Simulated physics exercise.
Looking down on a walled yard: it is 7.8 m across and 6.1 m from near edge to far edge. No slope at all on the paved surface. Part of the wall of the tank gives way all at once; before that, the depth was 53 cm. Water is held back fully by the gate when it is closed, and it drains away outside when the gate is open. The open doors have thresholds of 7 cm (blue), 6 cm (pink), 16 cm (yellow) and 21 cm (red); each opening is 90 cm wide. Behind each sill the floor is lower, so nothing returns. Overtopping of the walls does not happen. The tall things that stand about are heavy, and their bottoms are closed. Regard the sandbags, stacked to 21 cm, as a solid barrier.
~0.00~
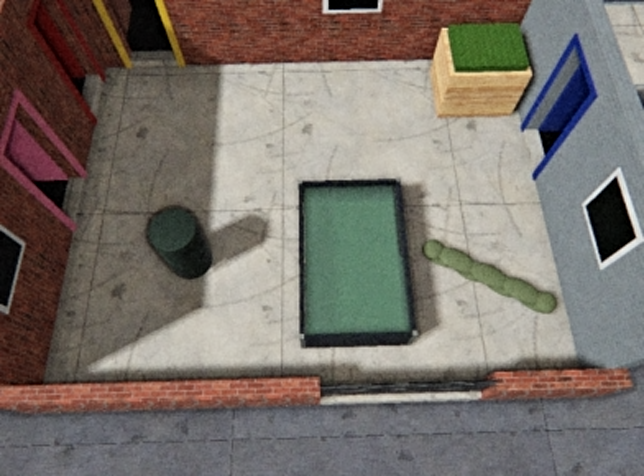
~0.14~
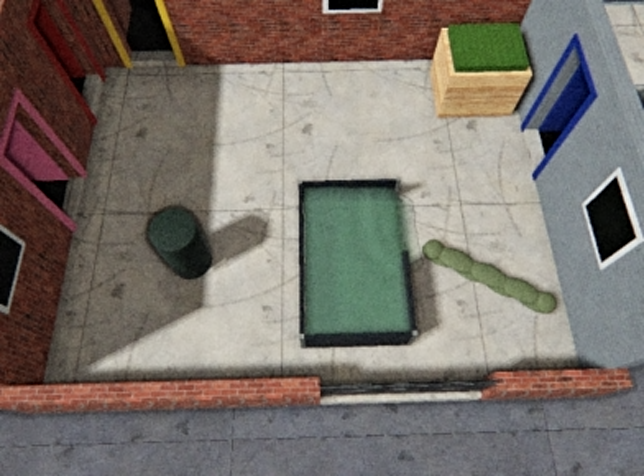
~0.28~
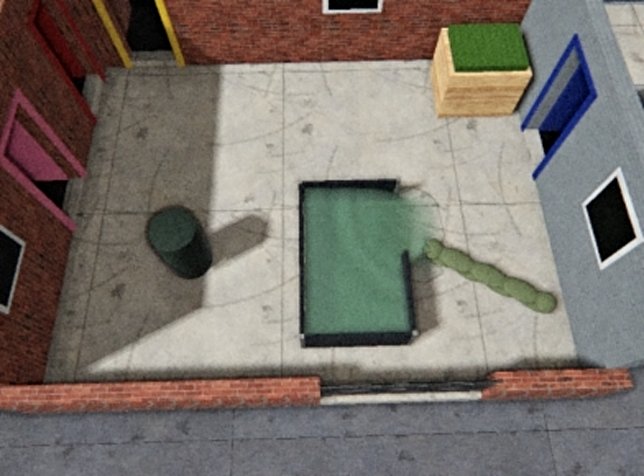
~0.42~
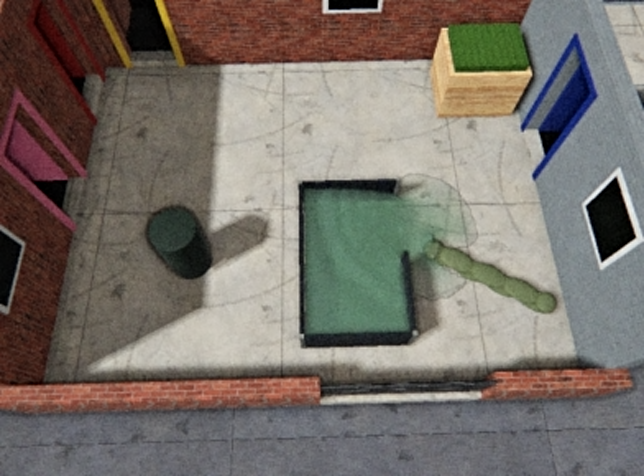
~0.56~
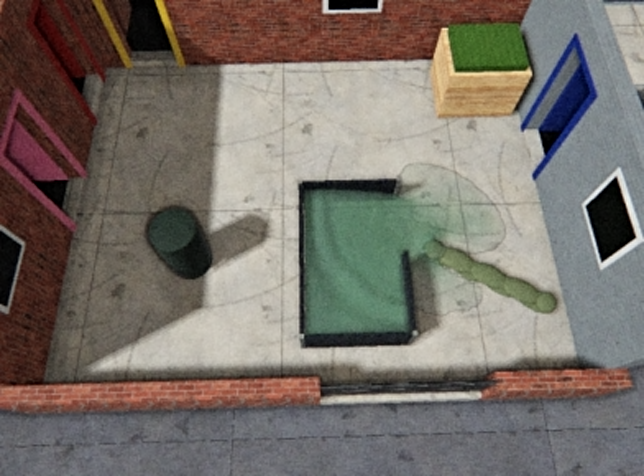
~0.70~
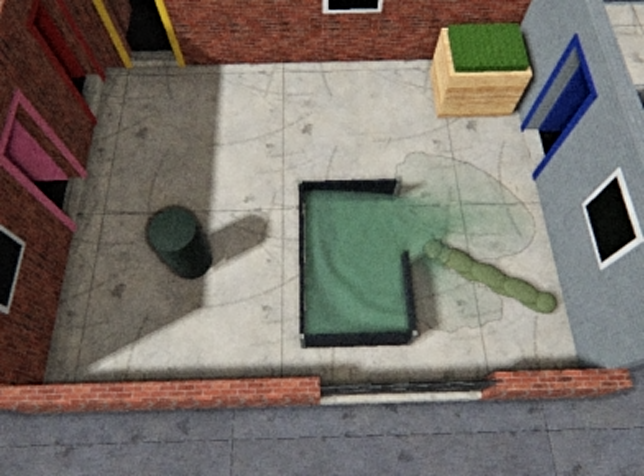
Green water poured from a gap in the right side of a dark-walled tank in a brick yard, spreading in a thin, widening sheet across the pale paving and around the near end of the sandbags.
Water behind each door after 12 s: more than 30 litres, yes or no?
Blue door: Yes; pink door: No; yellow door: No; red door: No.
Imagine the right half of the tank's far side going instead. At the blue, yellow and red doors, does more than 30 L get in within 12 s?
Blue falls short; yellow falls short; red falls short.
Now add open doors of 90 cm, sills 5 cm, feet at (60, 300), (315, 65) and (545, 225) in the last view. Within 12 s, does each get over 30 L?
So, in the order given, it's shy of the mark, then shy of the mark, then beyond the mark.
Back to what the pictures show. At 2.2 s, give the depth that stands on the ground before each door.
Door by door, in cm: Blue reads 19, pink reads 0, yellow reads 0, red reads 0.
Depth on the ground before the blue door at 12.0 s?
Depth: ~ 7.0 cm.
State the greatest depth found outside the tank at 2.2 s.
Up to near 32 cm.
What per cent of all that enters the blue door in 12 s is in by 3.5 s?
Share by then: ~ 50 %.
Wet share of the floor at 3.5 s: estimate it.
Some 30 per cent of the floor is wet.
After 1.4 s water covers 20 % of the floor and is deepest (32 cm) near (415, 244); blue door 13 cm at the sill, 1 L in, pink door not reached, yellow door not reached, red door not reached.
After 2.2 s water covers 25 % of the floor and is deepest (32 cm) near (519, 124); blue door 19 cm at the sill, 40 L in, pink door not reached, yellow door not reached, red door not reached.
After 3.5 s water covers 30 % of the floor and is deepest (24 cm) near (505, 64); blue door 19 cm at the sill, 110 L in, pink door not reached, yellow door not reached, red door not reached.
After 7.0 s water covers 55 % of the floor and is deepest (13 cm) near (462, 134); blue door 12 cm at the sill, 194 L in, pink door not reached, yellow door 2 cm at the sill, 0 L in, red door not reached.
After 12.0 s water covers 90 % of the floor and is deepest (8 cm) near (534, 283); blue door 7 cm at the sill, 228 L in, pink door 4 cm at the sill, 0 L in, yellow door 4 cm at the sill, 0 L in, red door 5 cm at the sill, 0 L in.
